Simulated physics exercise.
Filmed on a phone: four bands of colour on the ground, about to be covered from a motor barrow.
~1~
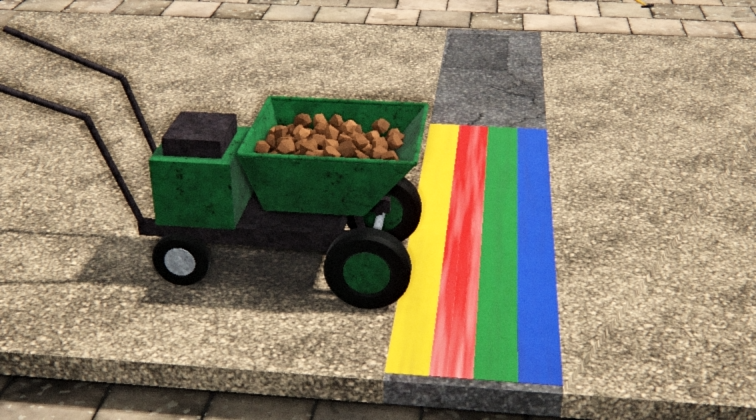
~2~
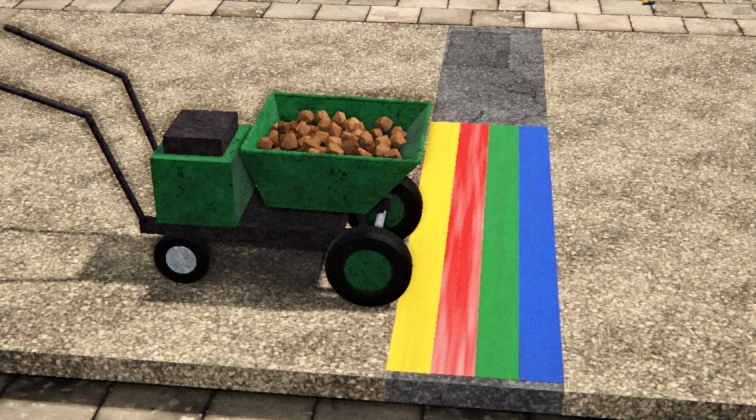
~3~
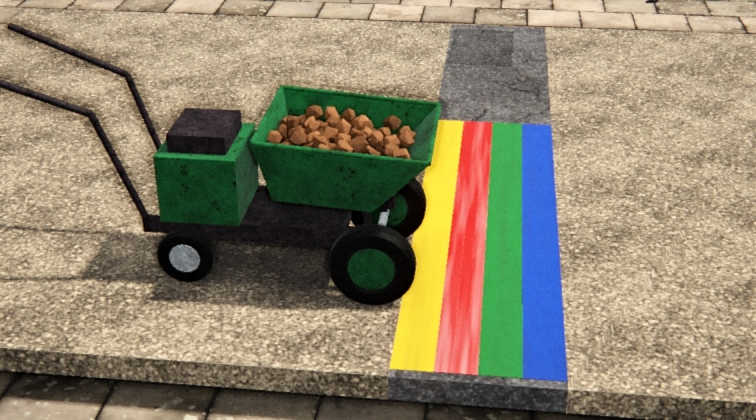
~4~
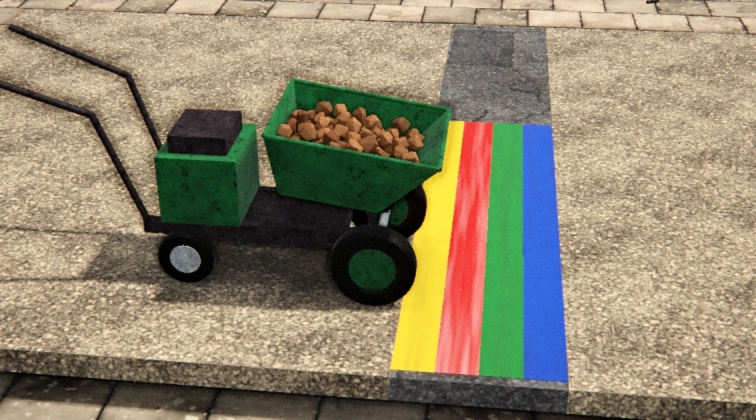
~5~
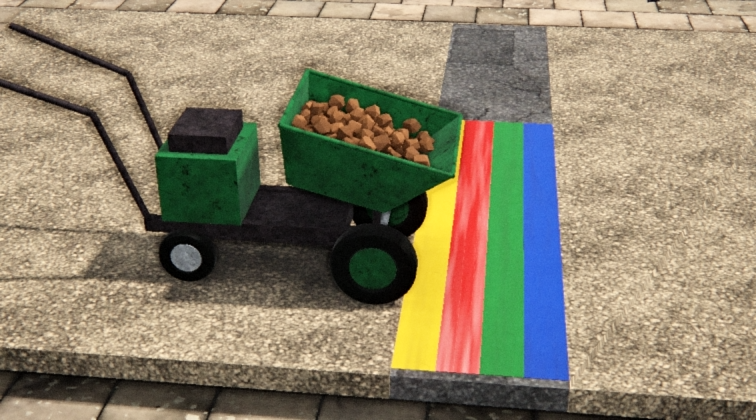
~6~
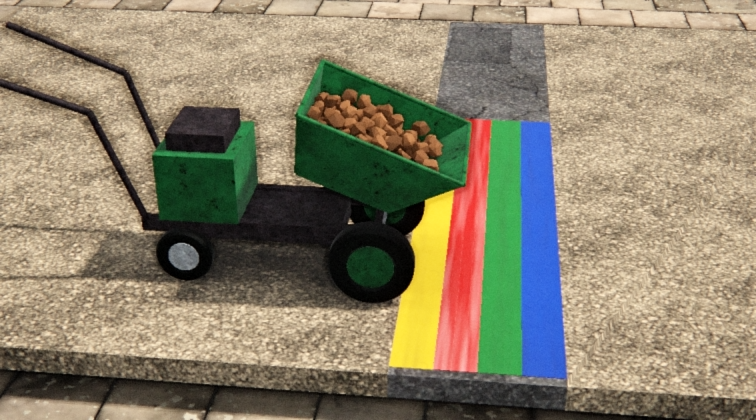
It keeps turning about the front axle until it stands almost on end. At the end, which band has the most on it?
Most lies over the blue band.
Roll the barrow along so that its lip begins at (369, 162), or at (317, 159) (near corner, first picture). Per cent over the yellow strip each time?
First some 0, then 20 per cent.
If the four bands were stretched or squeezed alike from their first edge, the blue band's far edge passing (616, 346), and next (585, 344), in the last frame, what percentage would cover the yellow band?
In turn 0 and 0 in a hundred.
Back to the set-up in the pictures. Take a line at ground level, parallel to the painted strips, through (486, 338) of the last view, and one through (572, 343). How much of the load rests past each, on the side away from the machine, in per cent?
Roughly 80 per cent, and 30 per cent.
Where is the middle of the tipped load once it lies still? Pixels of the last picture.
At about (557, 273).
Soon, skip tipped steeply; all in the skip.
A while on, skip tipped right over; about two thirds in the skip; a small part over the green strip; about a quarter over the blue strip; a small part off the paint.
Towards the end, skip tipped right over; about a quarter in the skip; a small part over the green strip; about a third over the blue strip; about a third off the paint.
Finally, skip tipped right over; about a quarter in the skip; none over the yellow strip; none over the red strip; a small part over the green strip; about a third over the blue strip; about a third off the paint.
